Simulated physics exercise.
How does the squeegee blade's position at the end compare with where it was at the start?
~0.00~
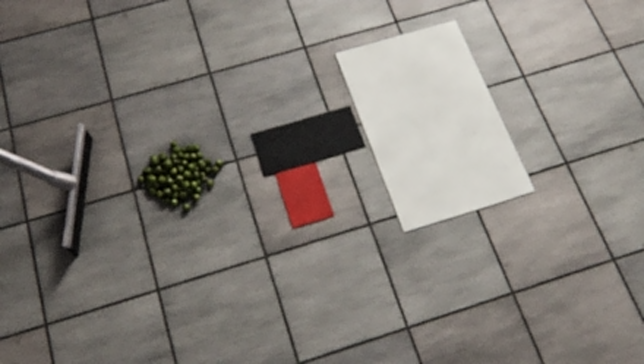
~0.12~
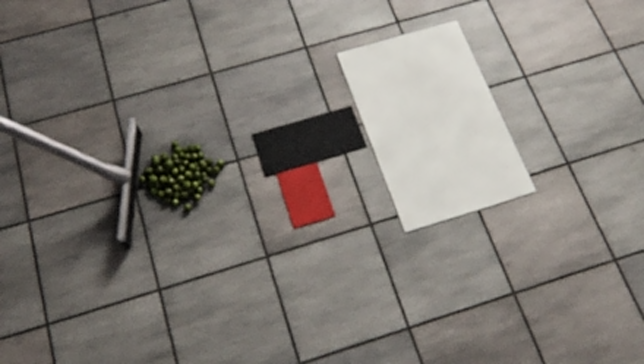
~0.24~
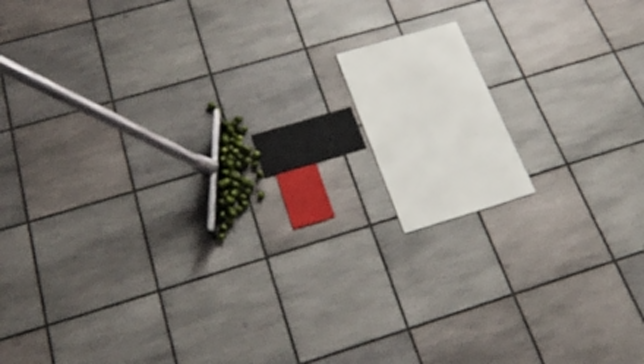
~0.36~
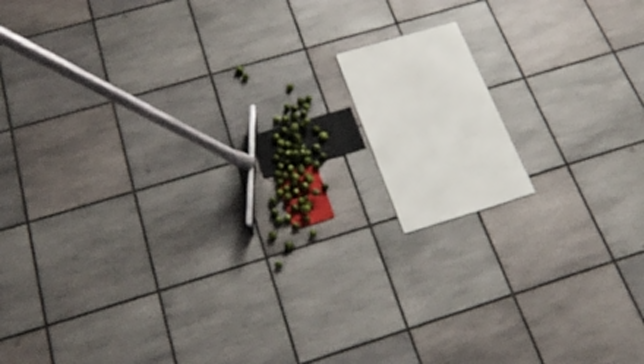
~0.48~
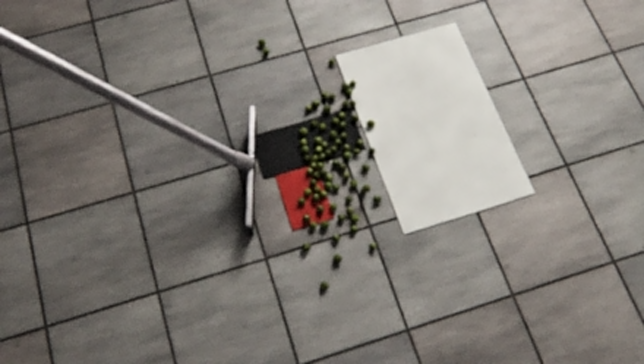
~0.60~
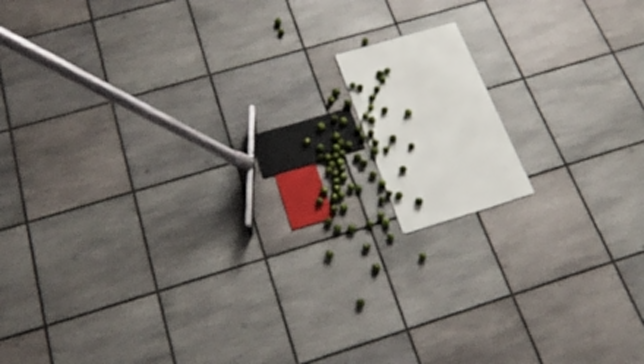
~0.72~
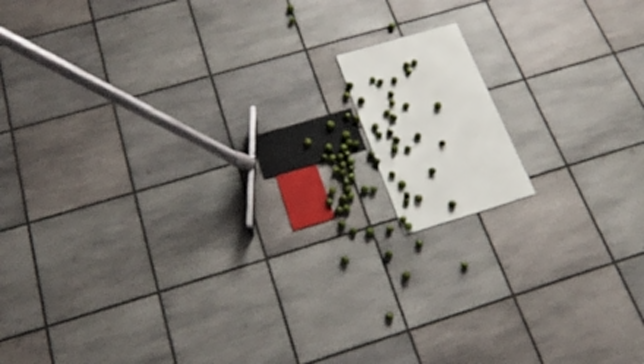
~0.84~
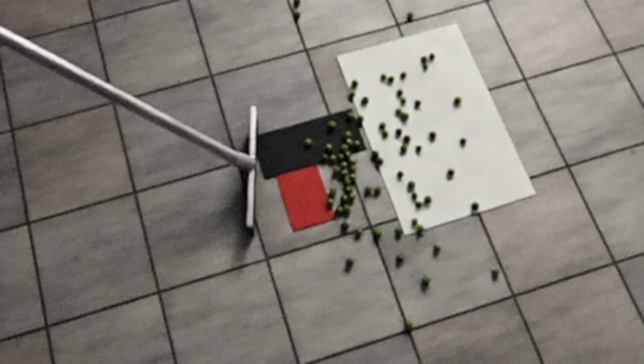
At the start the blade is near the left side of the floor, to the left of the heap of olives. By the end it has moved right and rests just beside the left edges of the black and red sheets.
